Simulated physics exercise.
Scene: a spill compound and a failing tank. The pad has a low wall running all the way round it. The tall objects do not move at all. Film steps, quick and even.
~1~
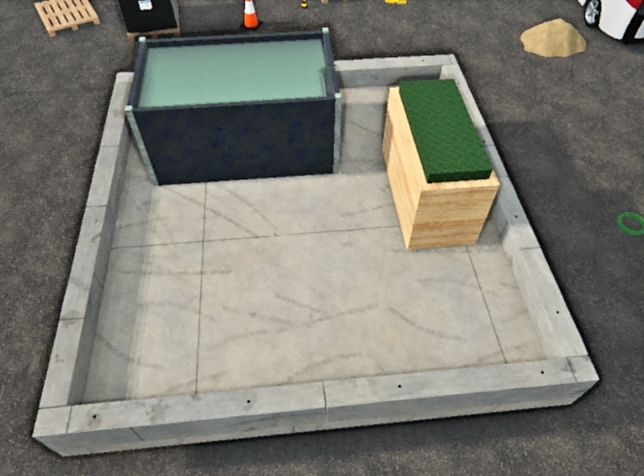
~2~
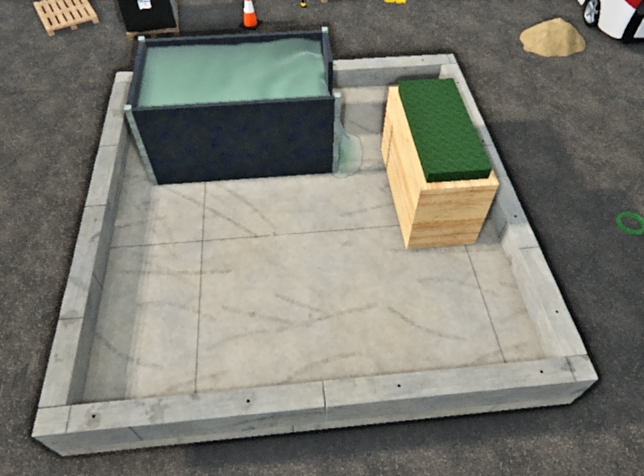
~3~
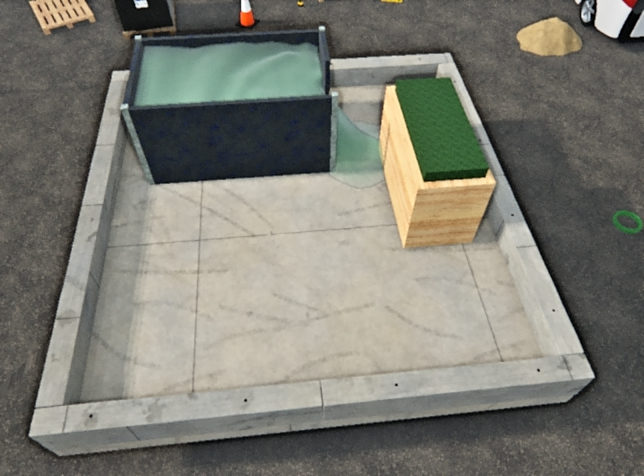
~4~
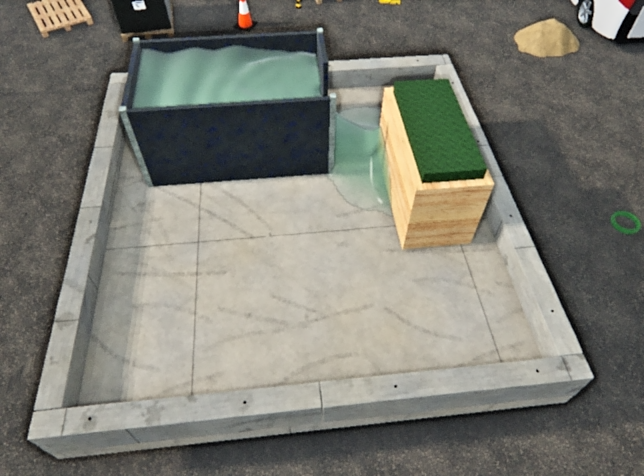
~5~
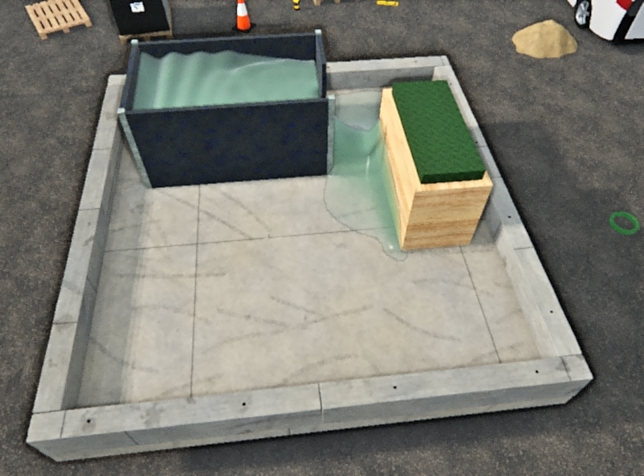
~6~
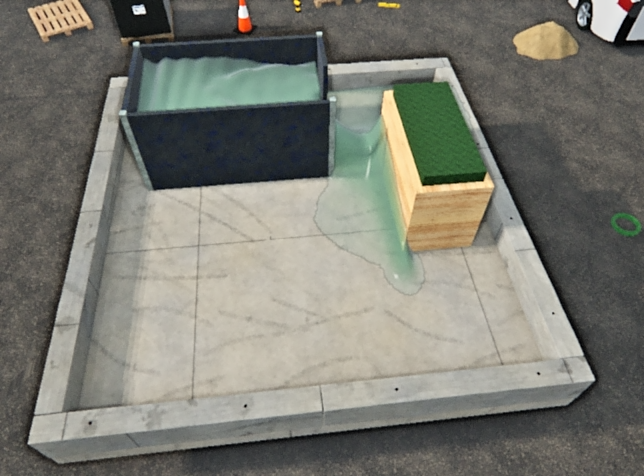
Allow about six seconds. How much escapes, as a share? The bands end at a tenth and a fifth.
Outflow stays beneath a tenth.
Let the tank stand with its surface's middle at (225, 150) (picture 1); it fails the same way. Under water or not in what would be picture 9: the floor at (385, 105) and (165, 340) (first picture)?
Well, the first one's drenched, and the second one's still bare.
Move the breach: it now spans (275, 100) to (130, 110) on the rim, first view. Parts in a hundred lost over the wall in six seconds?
Close to 16 percent, I'd say.
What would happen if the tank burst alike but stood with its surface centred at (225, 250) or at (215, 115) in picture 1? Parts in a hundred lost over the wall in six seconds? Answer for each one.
18 %, then 2 %.
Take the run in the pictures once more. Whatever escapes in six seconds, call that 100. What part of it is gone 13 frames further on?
Log: Around 85 %, estimated.
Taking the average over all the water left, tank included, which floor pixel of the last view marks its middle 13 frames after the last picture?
Around pixel (297, 178) of the last picture.
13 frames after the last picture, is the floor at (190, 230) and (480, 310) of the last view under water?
The first will be spared and the second swamped.
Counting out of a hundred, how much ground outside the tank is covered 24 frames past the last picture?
Some 90 per cent.
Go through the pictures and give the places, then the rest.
The first frame shows the water tank at (236, 74) is whole and still.
In the second frame, the front is at (347, 173), out from the gap at (330, 129).
In the third frame, the front is at a hidden place, out from the gap at (327, 130).
In the fourth frame, the front is at a hidden place, out from the gap at (326, 133).
In the fifth frame, the front is at a hidden place, out from the gap at (324, 135).
In the sixth frame, the front is at (409, 288), out from the gap at (326, 137).
A moment on, water covers 30 % of the floor; the low wall has let 0 % over.
Next, water covers 40 % of the floor; the low wall has let 2 % over.
Then, water covers 60 % of the floor; the low wall has let 6 % over.
Later, water covers 75 % of the floor; the low wall has let 6 % over.
In the end, water covers 85 % of the floor; the low wall has let 6 % over.
